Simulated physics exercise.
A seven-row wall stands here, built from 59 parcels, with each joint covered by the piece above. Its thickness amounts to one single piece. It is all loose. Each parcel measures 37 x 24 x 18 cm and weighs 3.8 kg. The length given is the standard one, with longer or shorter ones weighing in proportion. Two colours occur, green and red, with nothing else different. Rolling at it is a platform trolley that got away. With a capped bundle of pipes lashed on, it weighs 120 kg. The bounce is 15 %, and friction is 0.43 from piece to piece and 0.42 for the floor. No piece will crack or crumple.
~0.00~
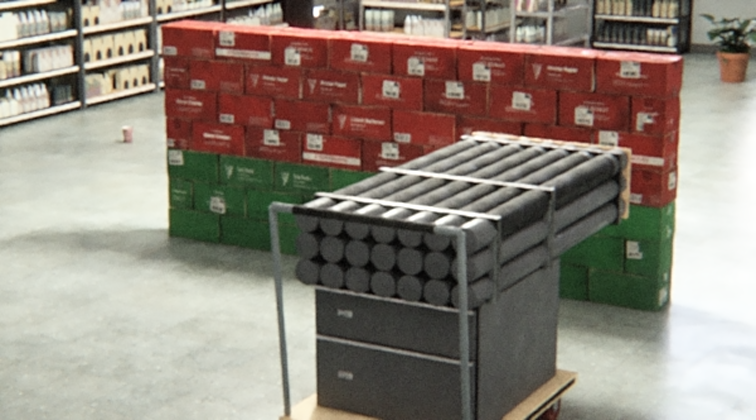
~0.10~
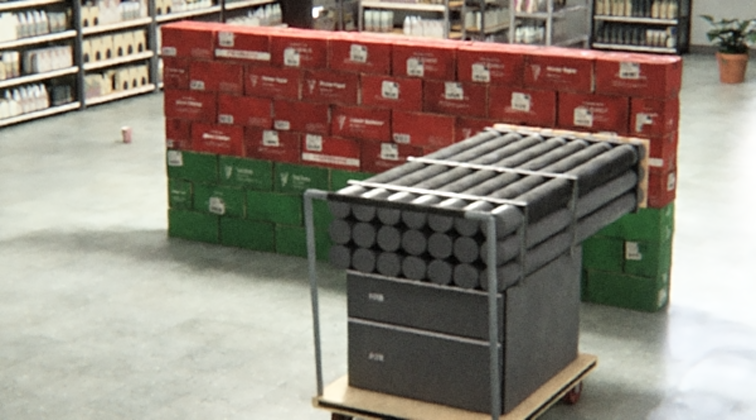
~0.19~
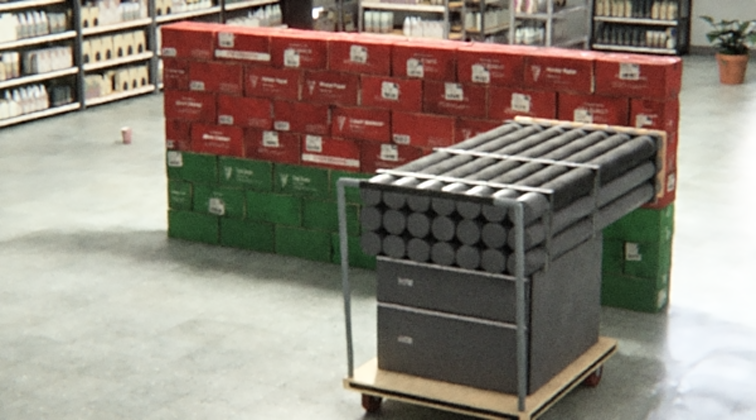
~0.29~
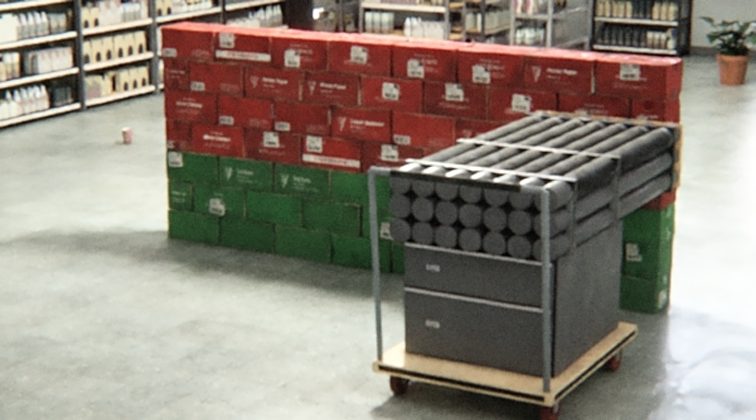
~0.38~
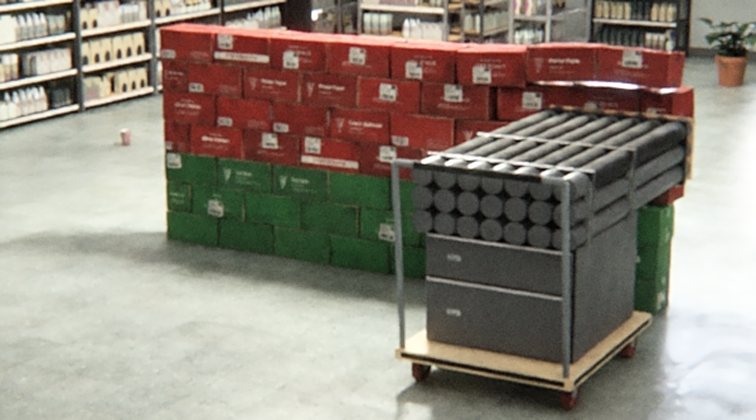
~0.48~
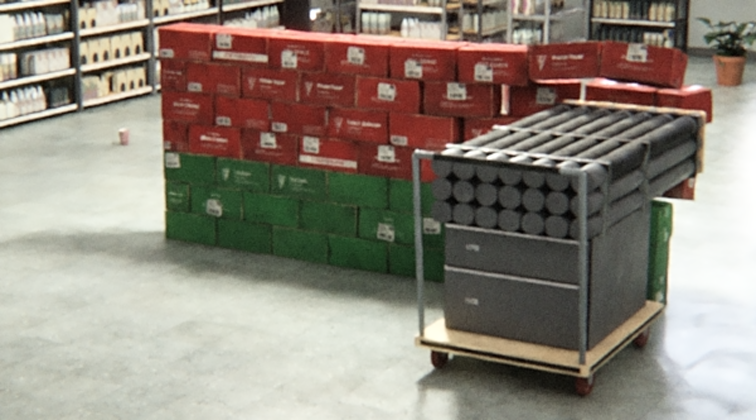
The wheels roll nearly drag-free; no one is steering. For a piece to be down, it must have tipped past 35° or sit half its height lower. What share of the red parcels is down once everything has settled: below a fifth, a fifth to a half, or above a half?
A fifth to a half of them.
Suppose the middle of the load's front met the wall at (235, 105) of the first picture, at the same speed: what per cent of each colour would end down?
Result - green: 0 %; red: 30 %.
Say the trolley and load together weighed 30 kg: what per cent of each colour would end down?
Result: Green 10, red 40 %.
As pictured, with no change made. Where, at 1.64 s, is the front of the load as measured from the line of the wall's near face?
Measured: Approx. 135 cm.
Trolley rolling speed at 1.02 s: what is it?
The trolley is doing roughly 1.0 m/s at that moment.
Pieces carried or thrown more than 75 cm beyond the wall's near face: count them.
I'd put it near 16.
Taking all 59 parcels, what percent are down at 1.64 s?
20 %.
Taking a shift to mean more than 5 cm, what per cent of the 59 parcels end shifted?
The answer is 35 percent.
Around 0.70 s, load 71 cm past the wall's line, still rolling; 6 of the 34 red parcels down (6 of 59 in all colours); top red parcel unmoved.
Around 1.02 s, load 1.08 m past the wall's line, still rolling; 10 of the 34 red parcels down (10 of 59 in all colours); top red parcel unmoved.
Around 1.64 s, load 1.37 m past the wall's line, still rolling; 12 of the 34 red parcels down (12 of 59 in all colours); top red parcel unmoved.
Finally (4.5 s), load 87 cm past the wall's line, stopped; 12 of the 34 red parcels down (12 of 59 in all colours); top red parcel unmoved; top green parcel unmoved. That is 35 per cent. Seen by the last camera, middles, top red parcel near (196, 43), top green parcel near (200, 165).
